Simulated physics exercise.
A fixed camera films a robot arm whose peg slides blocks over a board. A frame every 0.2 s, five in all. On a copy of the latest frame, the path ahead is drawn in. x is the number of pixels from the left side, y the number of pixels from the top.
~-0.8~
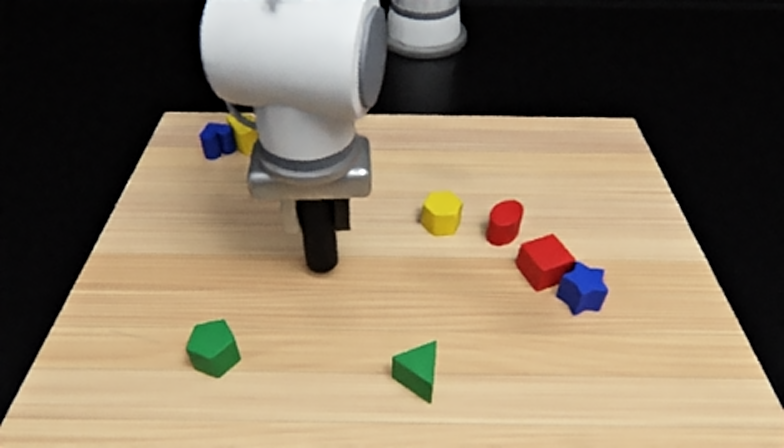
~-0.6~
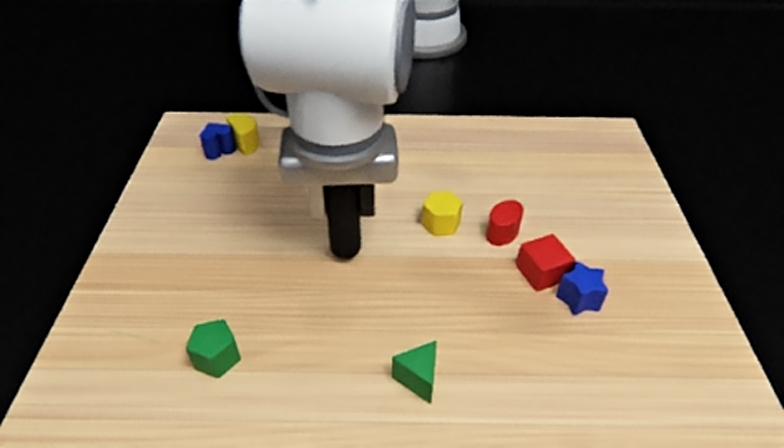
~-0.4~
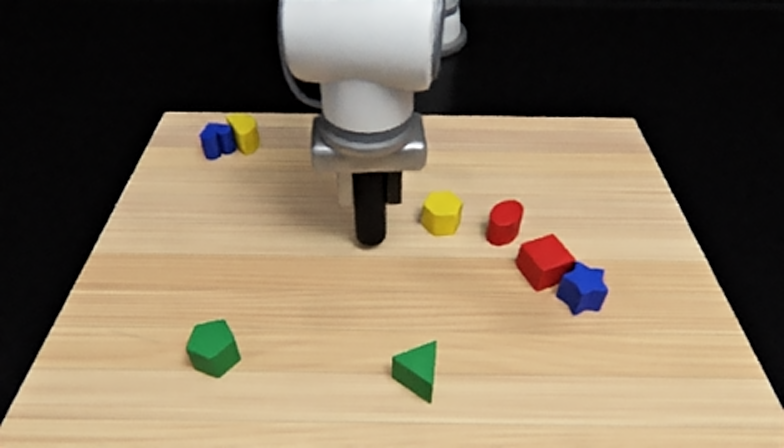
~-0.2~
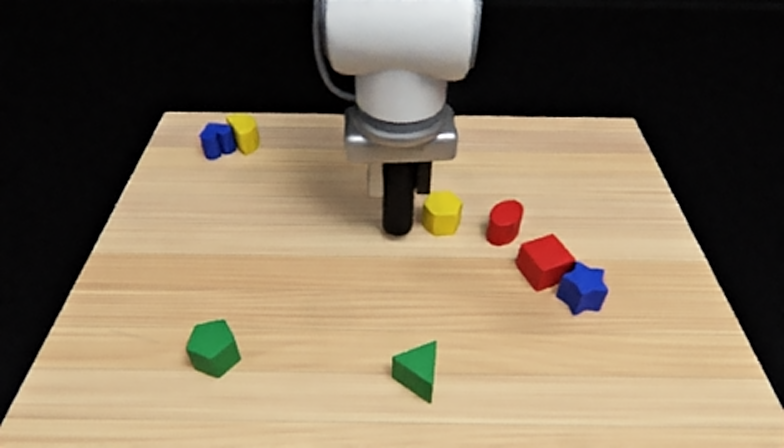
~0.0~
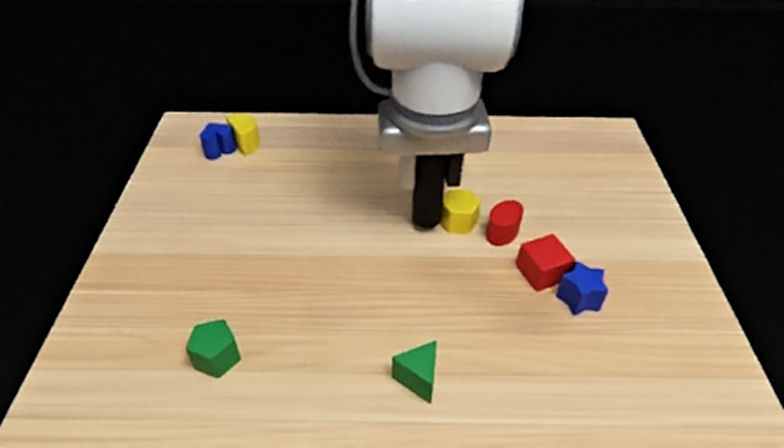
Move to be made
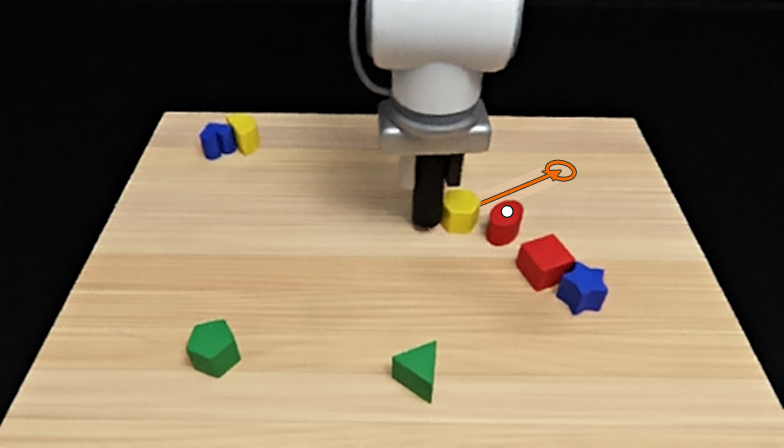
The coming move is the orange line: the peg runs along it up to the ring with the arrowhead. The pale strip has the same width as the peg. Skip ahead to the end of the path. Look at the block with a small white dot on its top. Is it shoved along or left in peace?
When the path is over, the block with a small white dot on its top has left its spot.
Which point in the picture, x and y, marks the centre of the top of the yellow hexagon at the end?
The middle of the upper face of the yellow hexagon will lie at about (526, 192) in the picture.
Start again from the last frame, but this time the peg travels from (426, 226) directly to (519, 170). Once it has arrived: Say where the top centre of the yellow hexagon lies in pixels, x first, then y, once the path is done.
Located at (504, 192).
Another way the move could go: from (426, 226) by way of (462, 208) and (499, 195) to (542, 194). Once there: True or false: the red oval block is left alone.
This is false.
Path on the board, in a line from (426, 226) to (561, 171); the dot is on the red oval block.
On the path given first. One third of the way, peg (476, 200); yellow hexagon (510, 192), turned 55° clockwise; red oval block (517, 215), turned 30° clockwise.
Two thirds of the way, peg (521, 181); yellow hexagon (526, 192), turned 85° clockwise; red oval block (517, 215), turned 35° clockwise.
At the end, peg (563, 164); yellow hexagon (526, 192), turned 85° clockwise; red oval block (517, 215), turned 35° clockwise.
